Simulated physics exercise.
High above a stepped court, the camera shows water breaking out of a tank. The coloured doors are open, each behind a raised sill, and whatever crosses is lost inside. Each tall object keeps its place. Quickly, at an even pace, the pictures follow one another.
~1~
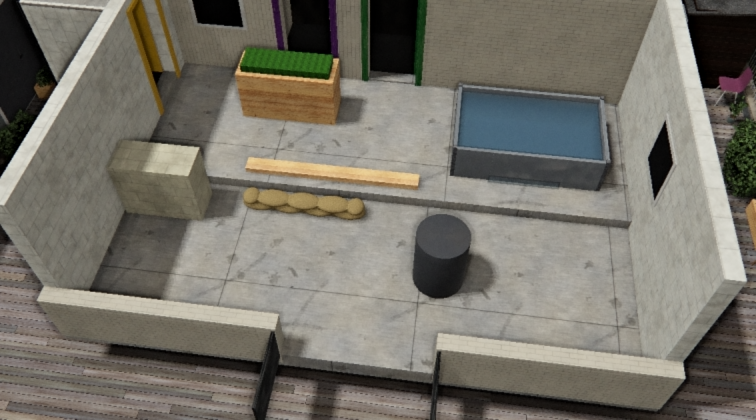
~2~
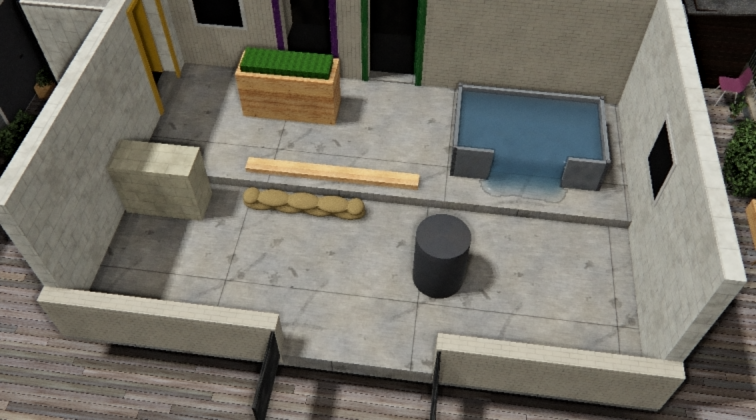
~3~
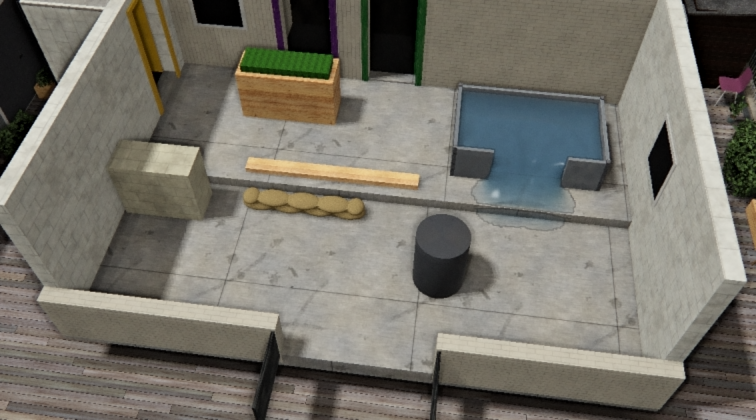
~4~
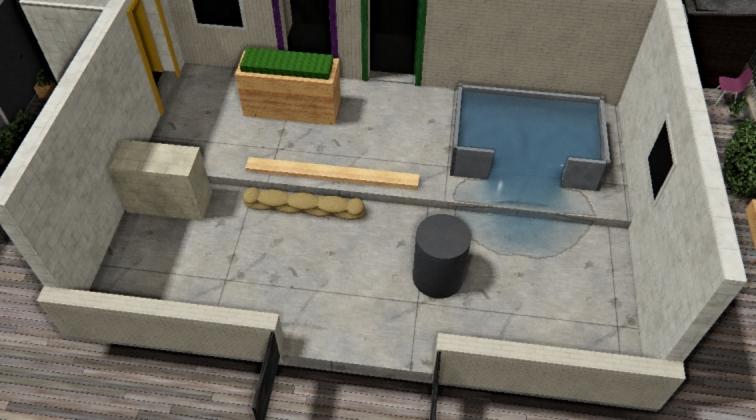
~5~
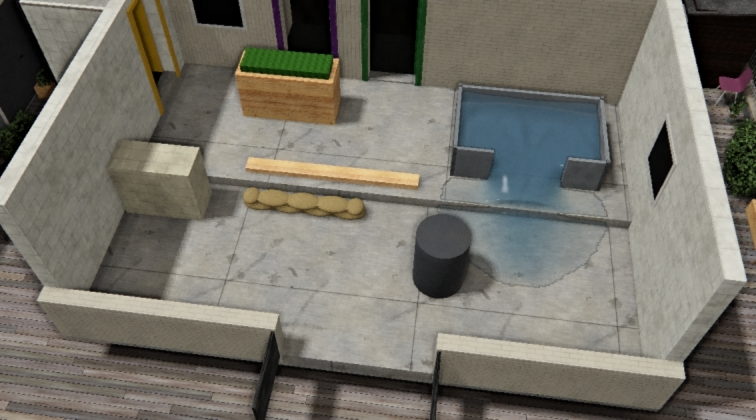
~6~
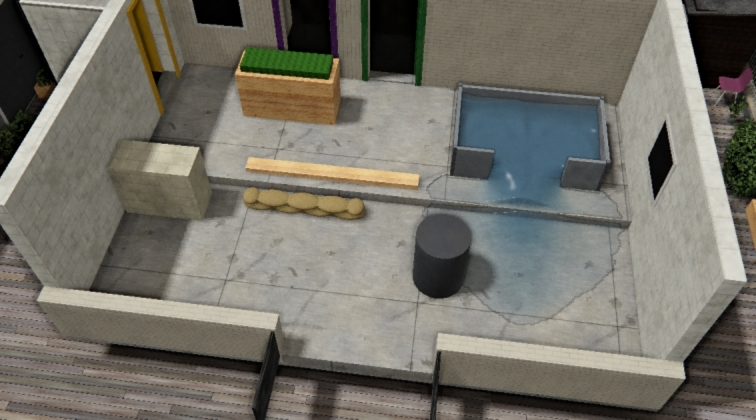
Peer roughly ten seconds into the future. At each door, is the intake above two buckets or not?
In the end the green door gets two buckets or fewer; the purple door gets two buckets or fewer; the yellow door gets two buckets or fewer.
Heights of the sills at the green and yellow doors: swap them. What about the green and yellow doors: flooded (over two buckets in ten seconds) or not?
Note: Green door sub-threshold; yellow door sub-threshold.
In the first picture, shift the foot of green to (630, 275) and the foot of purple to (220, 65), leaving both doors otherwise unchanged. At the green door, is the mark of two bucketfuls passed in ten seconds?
Green: Comes in high.
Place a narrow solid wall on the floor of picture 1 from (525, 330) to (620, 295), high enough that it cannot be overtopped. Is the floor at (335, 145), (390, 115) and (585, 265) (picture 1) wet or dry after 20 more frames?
First spared, then spared, then soaked.
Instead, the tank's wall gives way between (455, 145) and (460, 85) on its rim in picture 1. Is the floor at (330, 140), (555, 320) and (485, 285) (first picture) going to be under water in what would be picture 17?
In that order: Awash, no water, clear.
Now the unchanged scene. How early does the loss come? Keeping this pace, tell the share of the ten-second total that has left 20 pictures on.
Roughly 15 percent of it.
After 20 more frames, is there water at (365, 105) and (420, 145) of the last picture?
Taking them as listed, I'd call them not wet and not wet.
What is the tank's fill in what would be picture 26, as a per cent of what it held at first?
34 % or so.
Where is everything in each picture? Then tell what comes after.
The first picture shows the open tank at (530, 125) is whole and still.
In the second picture, water pours out at (526, 171) and has run to (486, 185).
In the third picture, the front is at (481, 204), out from the gap at (526, 174).
In the fourth picture, water pours out at (526, 174) and has run to (497, 249).
In the fifth picture, water pours out at (526, 174) and has run to (503, 278).
In the sixth picture, water pours out at (526, 173) and has run to (510, 316).
A moment on, water covers 25 % of the floor; the green door not reached, the purple door not reached, the yellow door not reached.
Next, water covers 30 % of the floor; the green door not reached, the purple door not reached, the yellow door not reached.
Then, water covers 40 % of the floor; the green door not reached, the purple door not reached, the yellow door not reached.
Later, water covers 55 % of the floor; the green door not reached, the purple door not reached, the yellow door not reached.
In the end, water covers 55 % of the floor; the green door not reached, the purple door not reached, the yellow door not reached.
